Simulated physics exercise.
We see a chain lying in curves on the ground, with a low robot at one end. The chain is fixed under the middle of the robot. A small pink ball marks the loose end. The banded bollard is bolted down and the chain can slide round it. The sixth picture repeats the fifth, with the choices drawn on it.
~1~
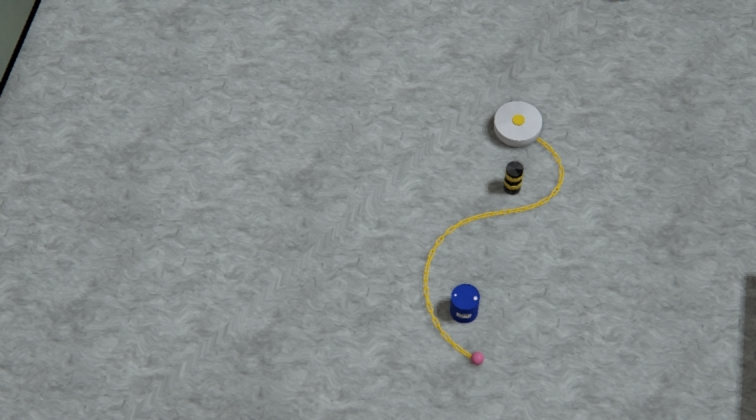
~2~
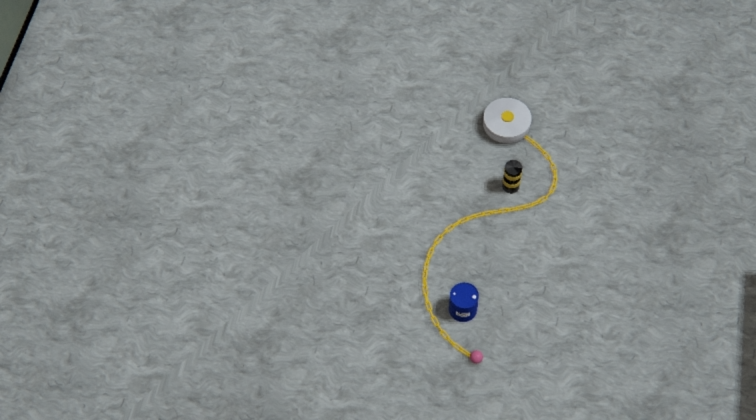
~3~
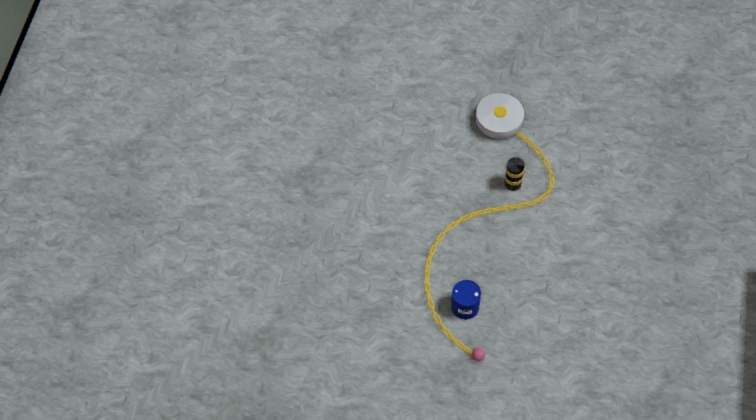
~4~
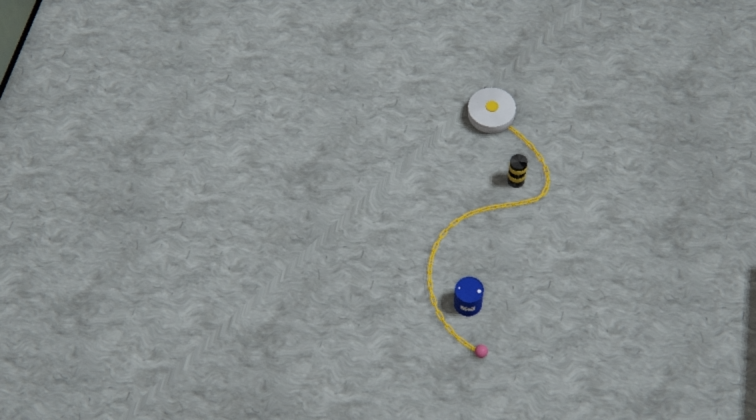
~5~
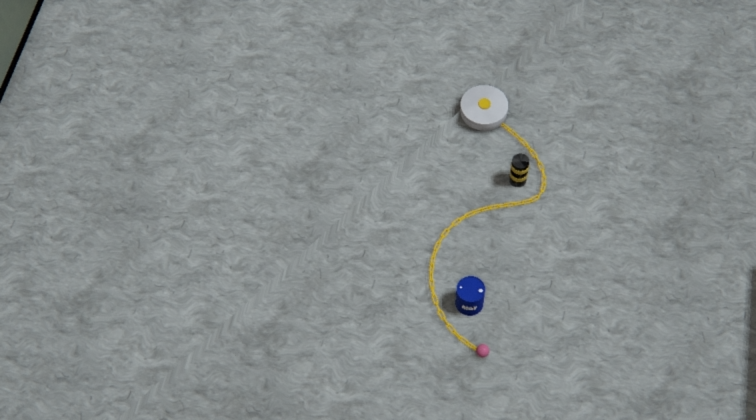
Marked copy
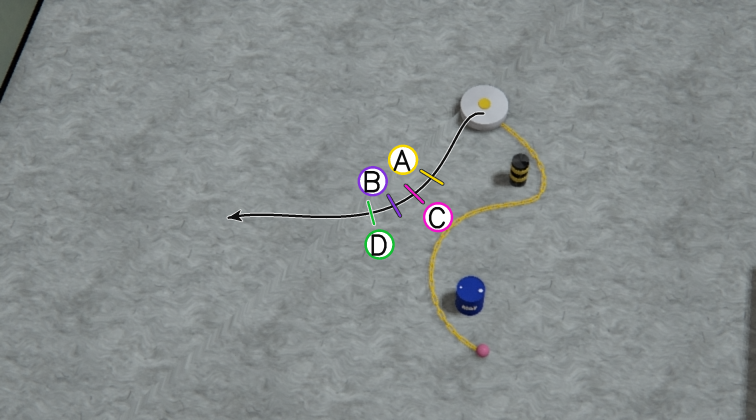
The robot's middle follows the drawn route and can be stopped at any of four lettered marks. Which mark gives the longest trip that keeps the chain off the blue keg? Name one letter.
B is the last safe stop.
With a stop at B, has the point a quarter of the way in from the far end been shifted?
Yes.
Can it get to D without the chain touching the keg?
No.
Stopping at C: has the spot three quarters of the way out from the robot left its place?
No.
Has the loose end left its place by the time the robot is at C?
No.
On the marked copy, A at (432, 177); B at (394, 206); C at (414, 194); D at (371, 213); the route from (484, 113) via (383, 210) to (229, 218).
With B. Early on, robot (454, 139), middle of the chain (474, 214), free end (483, 351).
Further on, robot (428, 177), middle of the chain (474, 214), free end (483, 351).
At the end, robot (394, 201), middle of the chain (503, 209), free end (480, 349); only the bollard has been touched, if anything.
As for the rest, A is safe but short; C is safe but short; D brings the chain against the keg.
